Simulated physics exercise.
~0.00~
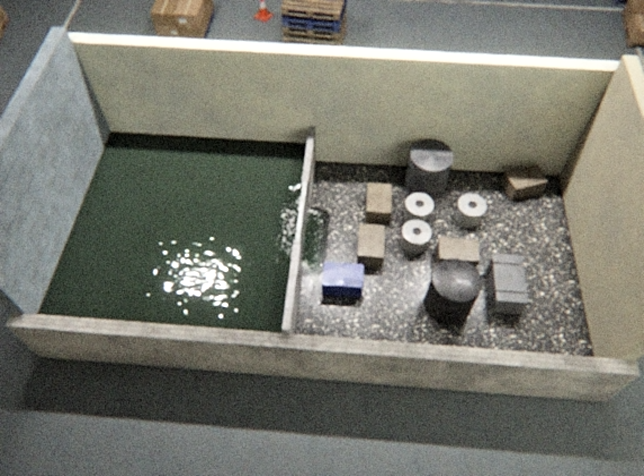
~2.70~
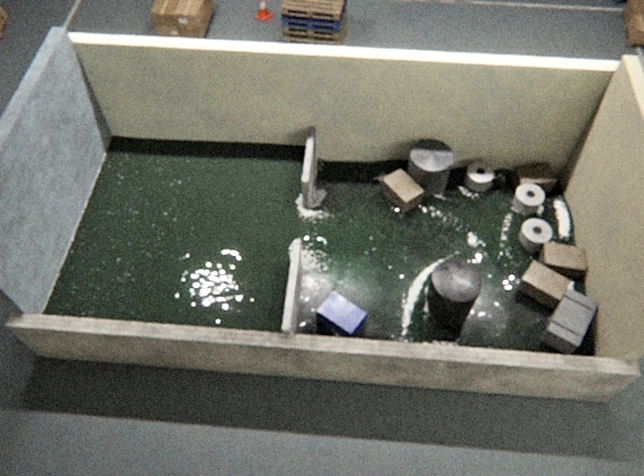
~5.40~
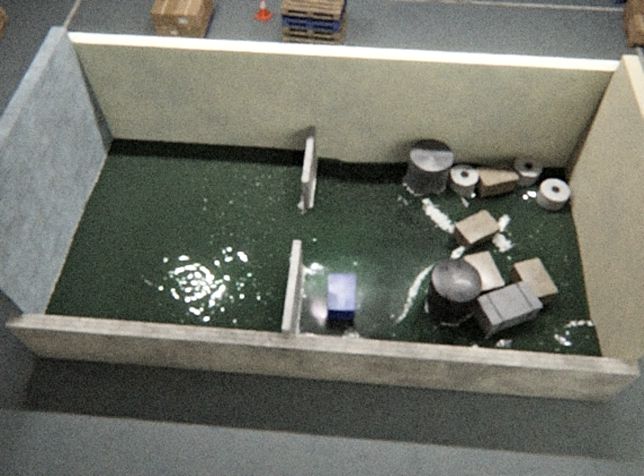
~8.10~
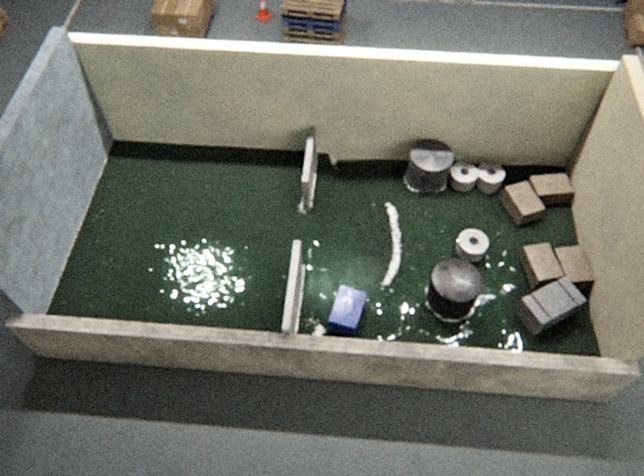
A walled enclosure stands on a grey floor, seen from above, with dark green water filling its left room and a dry, speckled floor in its right. The right room holds brown boxes, pale round tubs, a blue crate, a grey crate and two dark cylinders. The middle of the dividing wall opens, and water rushes through, sweeping most loose items toward the right wall. They swirl, drift back left and spread again as the water settles. Finally, green water covers both rooms, the boxes float mostly at right, and the blue crate sits near its starting place.
